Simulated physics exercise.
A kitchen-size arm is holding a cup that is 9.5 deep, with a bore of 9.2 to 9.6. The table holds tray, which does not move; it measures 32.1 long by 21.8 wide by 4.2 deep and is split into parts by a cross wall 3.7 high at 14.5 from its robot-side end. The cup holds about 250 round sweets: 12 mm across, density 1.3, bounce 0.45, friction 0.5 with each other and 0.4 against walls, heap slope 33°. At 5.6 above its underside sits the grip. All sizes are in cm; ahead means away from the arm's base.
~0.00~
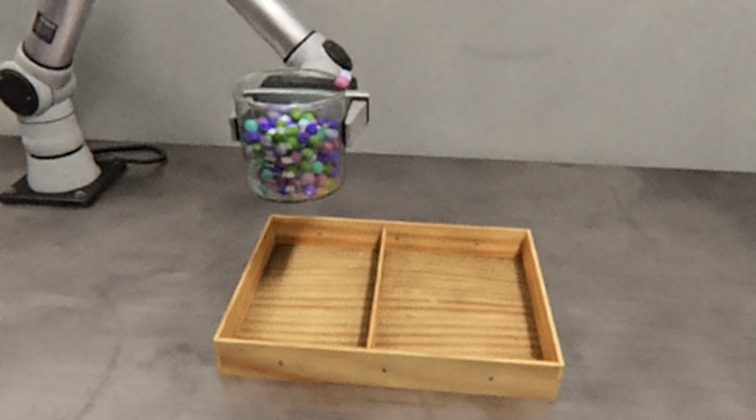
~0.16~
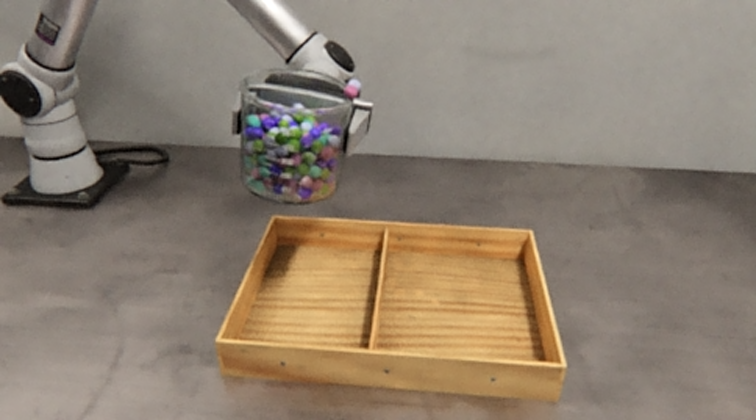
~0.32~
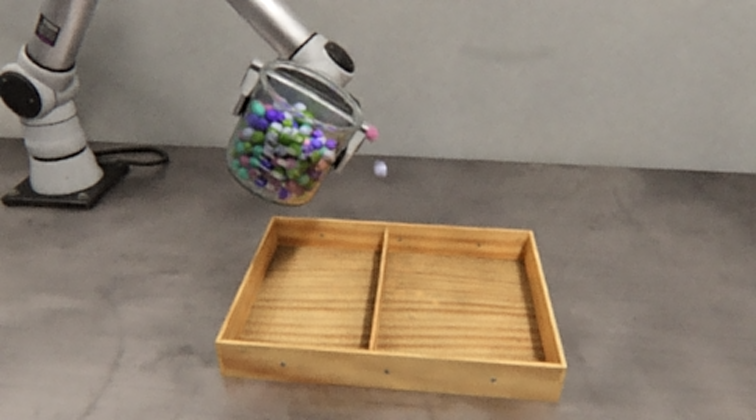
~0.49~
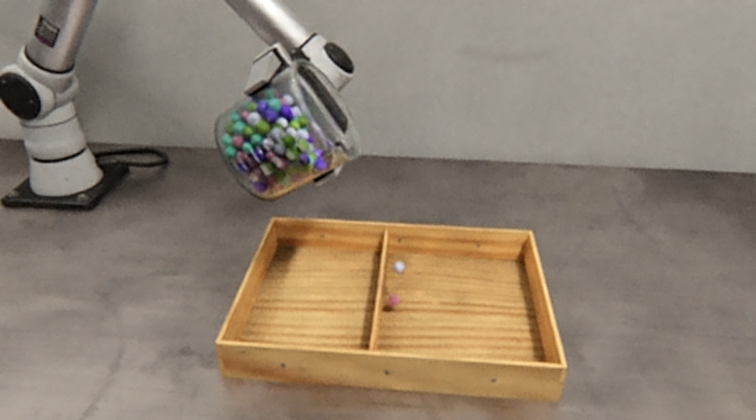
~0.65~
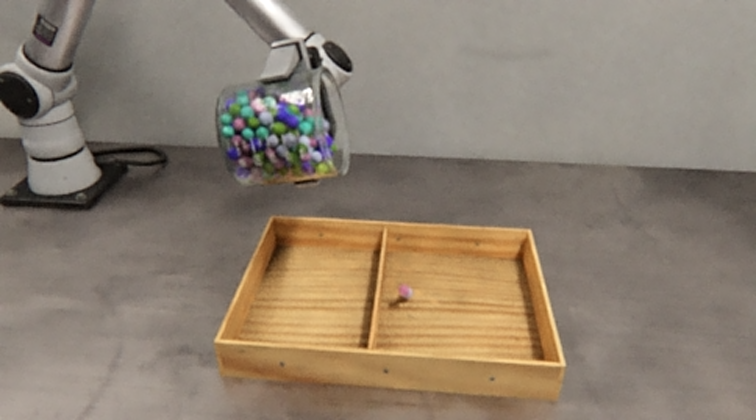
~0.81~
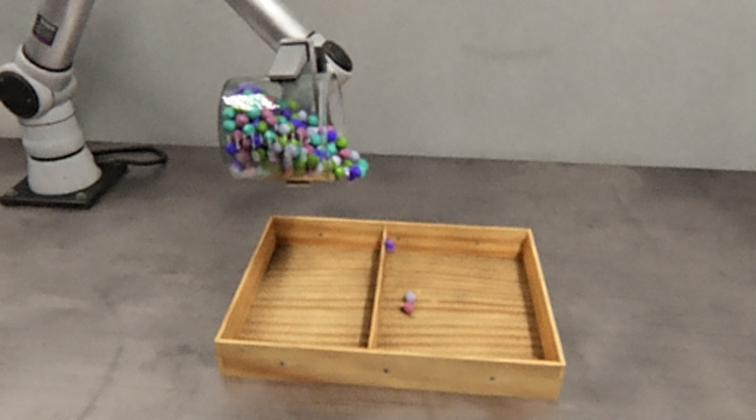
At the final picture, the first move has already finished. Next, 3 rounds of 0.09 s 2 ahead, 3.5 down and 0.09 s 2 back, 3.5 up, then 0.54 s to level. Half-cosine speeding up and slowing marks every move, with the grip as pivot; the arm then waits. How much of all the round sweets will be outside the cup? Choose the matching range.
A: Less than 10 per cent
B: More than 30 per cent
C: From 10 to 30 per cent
Option B: More than 30 per cent.
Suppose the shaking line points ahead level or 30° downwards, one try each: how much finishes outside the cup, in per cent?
Estimates, in order: 90 % then 70 %.
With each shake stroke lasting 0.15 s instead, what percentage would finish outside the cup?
That change gives some 30 percent.
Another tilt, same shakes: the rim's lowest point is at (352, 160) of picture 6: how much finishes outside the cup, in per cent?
I'd say close to 20 per cent.
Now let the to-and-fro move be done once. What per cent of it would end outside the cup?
I'd expect close to 25 per cent then.
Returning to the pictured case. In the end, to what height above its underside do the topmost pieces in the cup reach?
Around 6.0 cm up.
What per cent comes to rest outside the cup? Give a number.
Roughly 45 percent.
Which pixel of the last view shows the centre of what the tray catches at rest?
It lands close to (459, 306).
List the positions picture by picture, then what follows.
The first picture shows cup middle at (293, 136), level; upper third of the load around (292, 131), from x 250 to 345, top at y 75; 249 in the cup.
The second picture shows cup middle at (294, 137), tilted 8° forward; upper third of the load around (289, 132), from x 250 to 355, top at y 85.
The third picture shows cup middle at (291, 136), tilted 30° forward; upper third of the load around (277, 127), from x 240 to 380, top at y 105; 247 in the cup, 2 in flight or on a rim.
The fourth picture shows cup middle at (287, 134), tilted 56° forward; upper third of the load around (270, 119), from x 230 to 400, top at y 95; 247 in the cup, 2 in the far-side part.
The fifth picture shows cup middle at (285, 130), tilted 78° forward; upper third of the load around (262, 114), from x 225 to 405, top at y 90; 247 in the cup, 2 in the far-side part.
The sixth picture shows cup middle at (284, 129), tilted 86° forward; upper third of the load around (263, 118), from x 230 to 410, top at y 90; 246 in the cup, 3 in the far-side part.
After 1.24 s, tilted 86° forward, highest piece 22 above the table; 177 in the cup, 51 in the far-side part, 2 in the robot-side part, 19 in flight or on a rim.
After 1.67 s, tilted 30° forward, highest piece 23 above the table; 132 in the cup, 103 in the far-side part, 10 in the robot-side part, 3 on the table or floor, 1 in flight or on a rim.
After 2.09 s, level, highest piece 23 above the table; 132 in the cup, 104 in the far-side part, 10 in the robot-side part, 3 on the table or floor.
After 3.14 s, level, highest piece 23 above the table; 132 in the cup, 104 in the far-side part, 10 in the robot-side part, 3 on the table or floor.
At rest, 132 in the cup, 104 in the far-side part, 10 in the robot-side part, 3 on the table or floor. That is 47 % outside the cup.
